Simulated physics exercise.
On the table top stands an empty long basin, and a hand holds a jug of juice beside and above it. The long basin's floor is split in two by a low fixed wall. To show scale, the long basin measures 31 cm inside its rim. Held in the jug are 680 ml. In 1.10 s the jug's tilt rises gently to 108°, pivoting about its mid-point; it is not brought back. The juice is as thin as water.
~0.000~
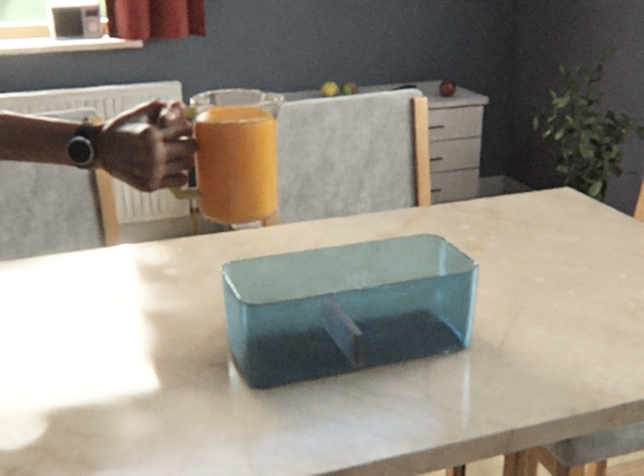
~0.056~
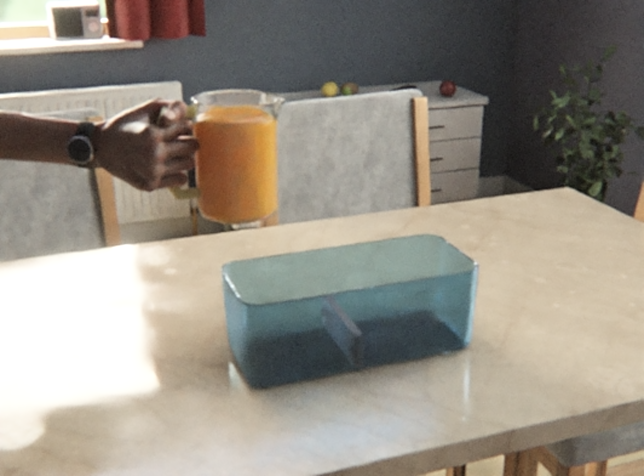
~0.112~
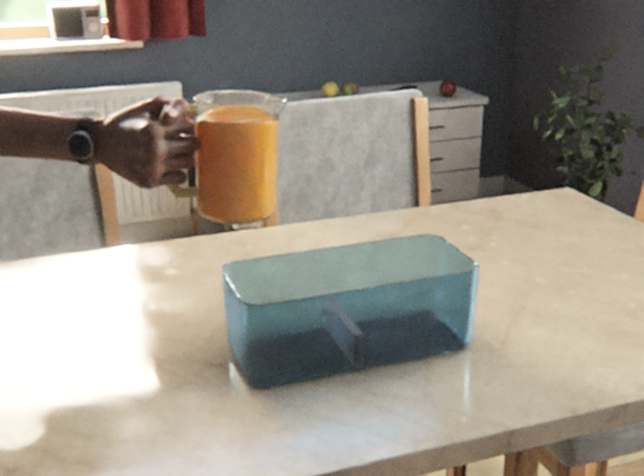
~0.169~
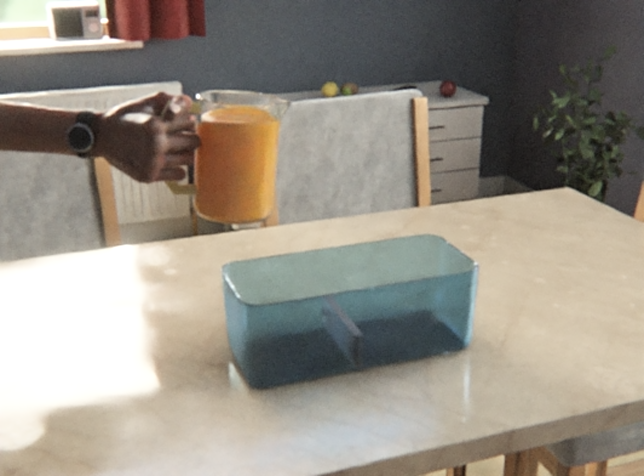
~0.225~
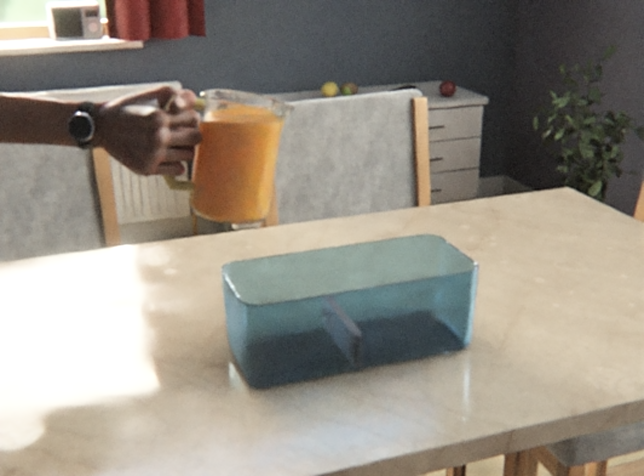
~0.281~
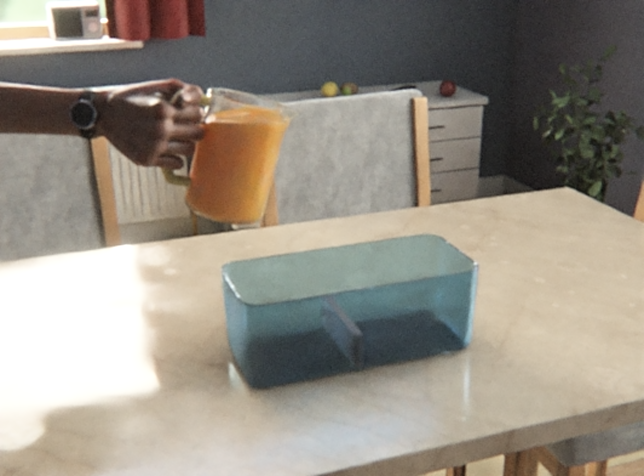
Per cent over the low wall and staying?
84 per cent.
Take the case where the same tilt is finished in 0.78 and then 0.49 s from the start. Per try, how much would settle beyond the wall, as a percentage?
85 and 80 %.
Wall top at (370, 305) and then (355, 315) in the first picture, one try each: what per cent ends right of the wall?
Roughly 15 per cent, then 55 per cent.
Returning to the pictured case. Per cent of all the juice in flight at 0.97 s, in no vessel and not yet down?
About 24 per cent.
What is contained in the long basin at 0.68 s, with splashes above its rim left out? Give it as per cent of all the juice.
Near 4 in a hundred.
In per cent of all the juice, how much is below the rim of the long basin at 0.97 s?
The share is close to 46 percent.
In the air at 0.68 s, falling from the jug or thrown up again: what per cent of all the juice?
It comes to roughly 14 per cent.
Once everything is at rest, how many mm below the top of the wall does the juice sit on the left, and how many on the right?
Left 40 mm, right 18 mm.
Then, 0.68 s in, the tilt is 73° and 82 per cent is still to pour, 0 is left of the wall and 4 right of it.
Then, 0.97 s in, the tilt is 104° and 31 per cent is still to pour, 2 is left of the wall and 44 right of it.
Then, 1.27 s in, the tilt is 108° and 3 per cent is still to pour, 10 is left of the wall and 83 right of it.
Then, 1.60 s in, the tilt is 108° and 0 per cent is still to pour, 15 is left of the wall and 84 right of it.
Finally, 15 per cent lies left of the wall, 84 right of it and 1 outside.
